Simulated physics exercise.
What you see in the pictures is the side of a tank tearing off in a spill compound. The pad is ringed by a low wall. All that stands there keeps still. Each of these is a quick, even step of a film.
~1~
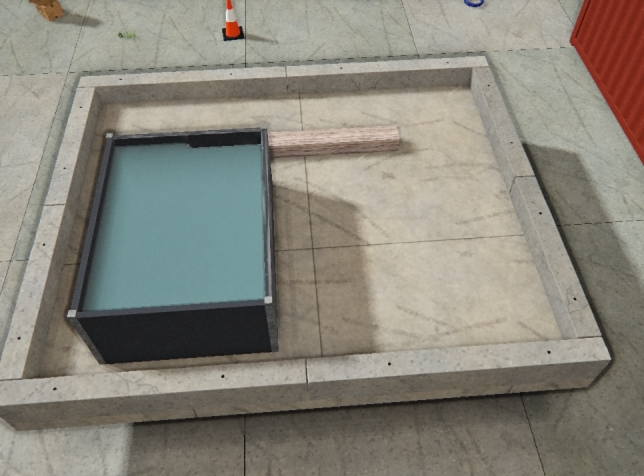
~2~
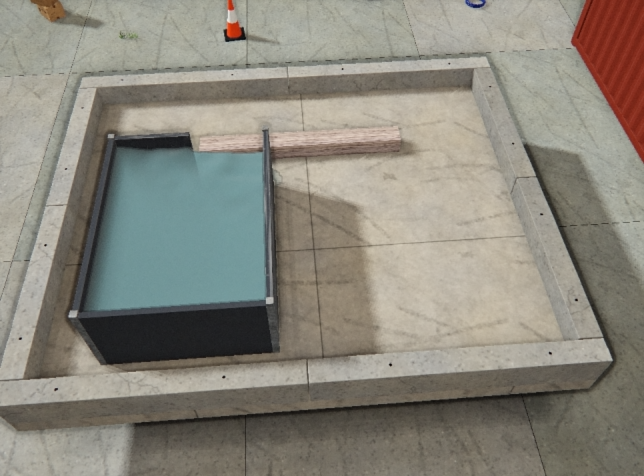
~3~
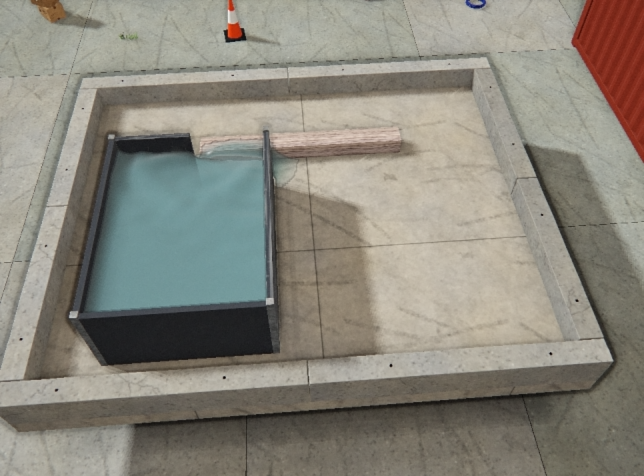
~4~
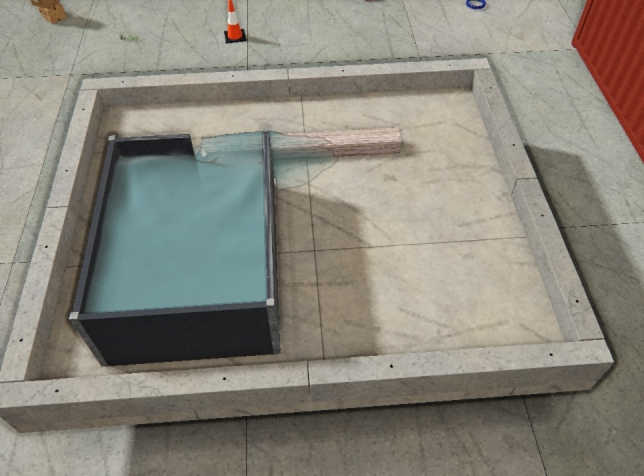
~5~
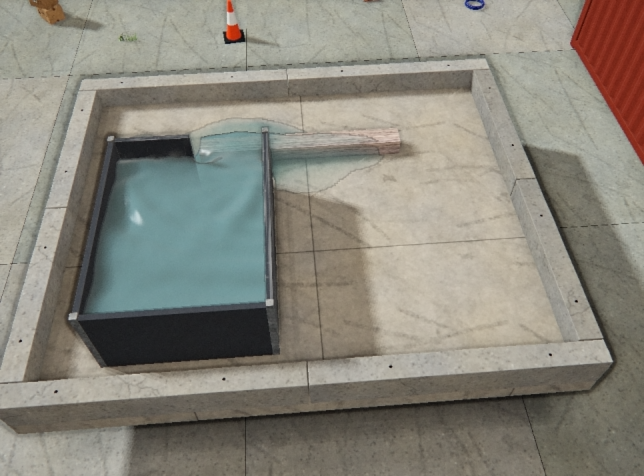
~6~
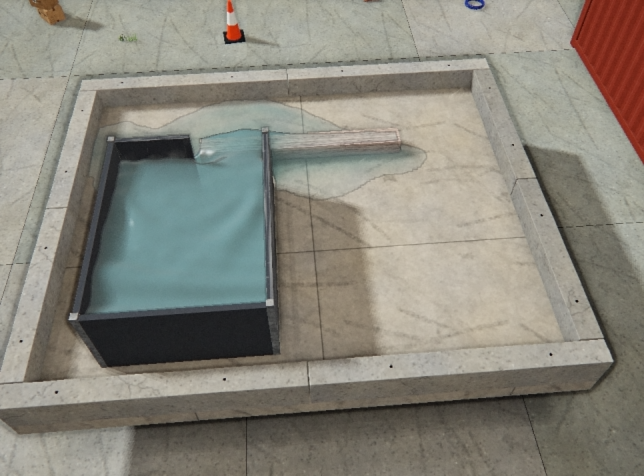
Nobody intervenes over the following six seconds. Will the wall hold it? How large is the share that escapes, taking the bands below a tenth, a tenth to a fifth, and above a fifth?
The share that escapes is below a tenth.
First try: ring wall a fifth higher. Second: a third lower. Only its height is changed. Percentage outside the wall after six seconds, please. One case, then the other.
Roughly 0 per cent, then roughly 4 per cent.
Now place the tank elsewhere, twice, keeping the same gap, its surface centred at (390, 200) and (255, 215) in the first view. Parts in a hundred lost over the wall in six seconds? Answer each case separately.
First case around 8 percent, second around 0 percent.
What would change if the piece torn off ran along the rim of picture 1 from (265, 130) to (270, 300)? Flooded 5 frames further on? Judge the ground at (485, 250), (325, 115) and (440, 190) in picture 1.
First point swamped, second point bare, third point swamped.
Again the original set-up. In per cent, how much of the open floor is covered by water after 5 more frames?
Estimate: Near 50 %.
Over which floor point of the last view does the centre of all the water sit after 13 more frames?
Near (237, 211).
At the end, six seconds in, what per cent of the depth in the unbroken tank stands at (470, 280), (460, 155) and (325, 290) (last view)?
The depths come to near 12, 18 and 16 per cent respectively.
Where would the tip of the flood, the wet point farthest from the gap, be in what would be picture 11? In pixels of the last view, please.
I'd point to (478, 137).
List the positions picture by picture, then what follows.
In the first picture, the tank at (182, 216) is whole and still.
In the second picture, the front is at (278, 182), out from the gap on the tank's far side.
In the third picture, water pours out on the tank's far side and has run to (292, 161).
In the fourth picture, the front is at (331, 159), out from the gap on the tank's far side.
In the fifth picture, water pours out on the tank's far side and has run to (373, 157).
In the sixth picture, water pours out on the tank's far side and has run to (417, 154).
A moment on, water covers 35 % of the floor; the low wall has let 0 % over.
Next, water covers 40 % of the floor; the low wall has let 0 % over.
Then, water covers 55 % of the floor; the low wall has let 0 % over.
Later, water covers 65 % of the floor; the low wall has let 0 % over.
In the end, water covers 75 % of the floor; the low wall has let 1 % over.
